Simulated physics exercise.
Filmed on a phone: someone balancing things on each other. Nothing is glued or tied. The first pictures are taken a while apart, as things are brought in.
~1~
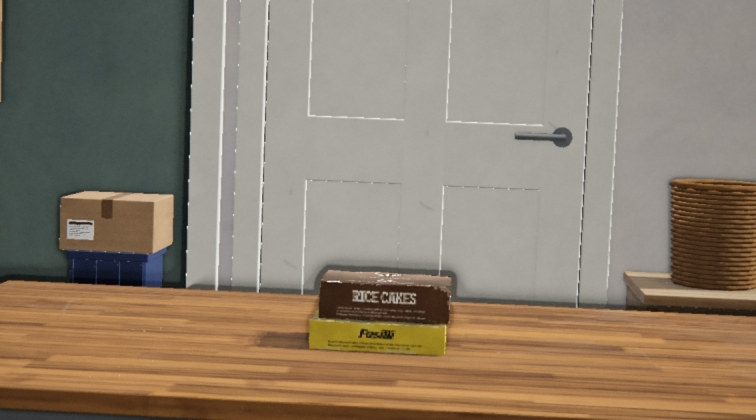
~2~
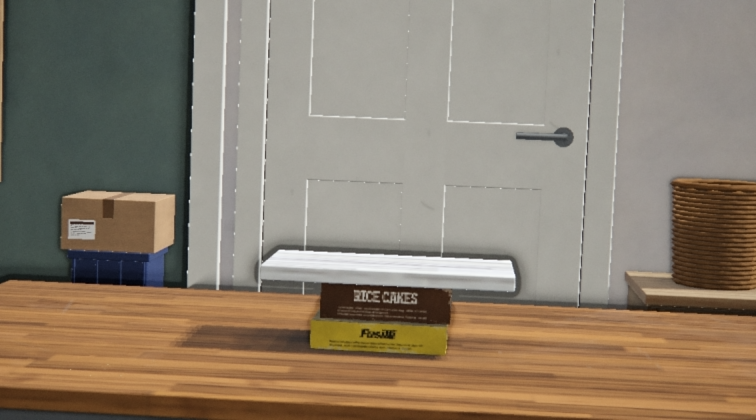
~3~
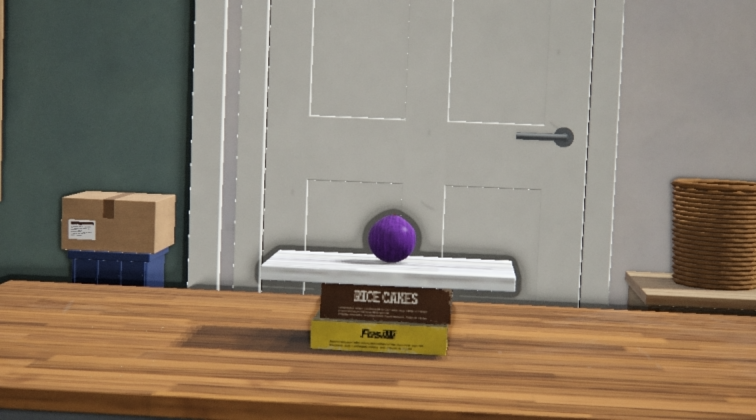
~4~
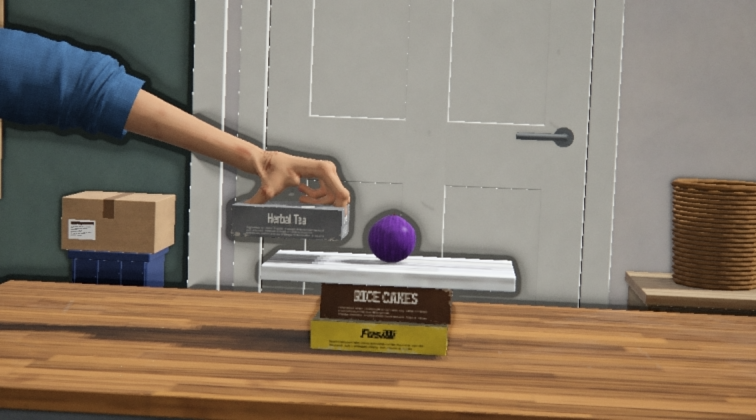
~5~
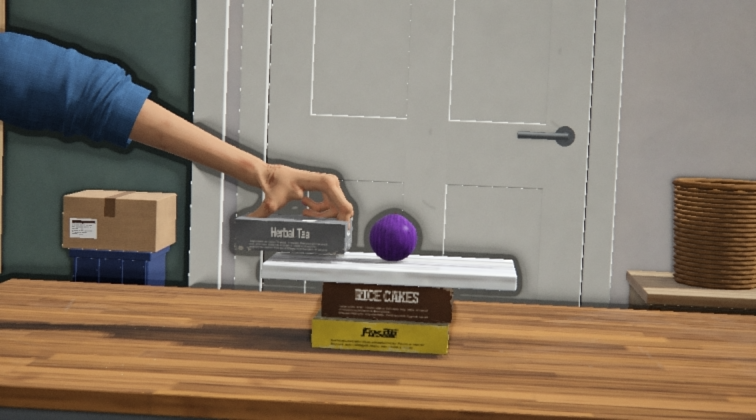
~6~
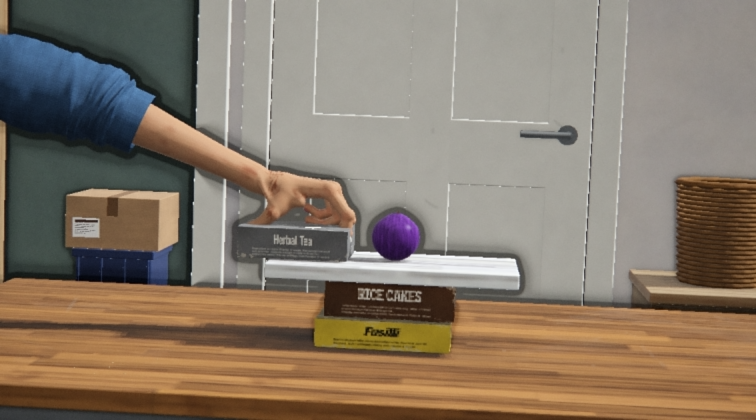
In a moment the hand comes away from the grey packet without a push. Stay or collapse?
In the end the pile keeps its balance.
Then, 0.70 s later than the last frame, all is still.
Then, 1.90 s later than the last frame, grey packet resting near (296, 241).
When it is over, all 5 as before. End places, in pixels of the last picture, grey packet near (295, 241). The pile stays up.
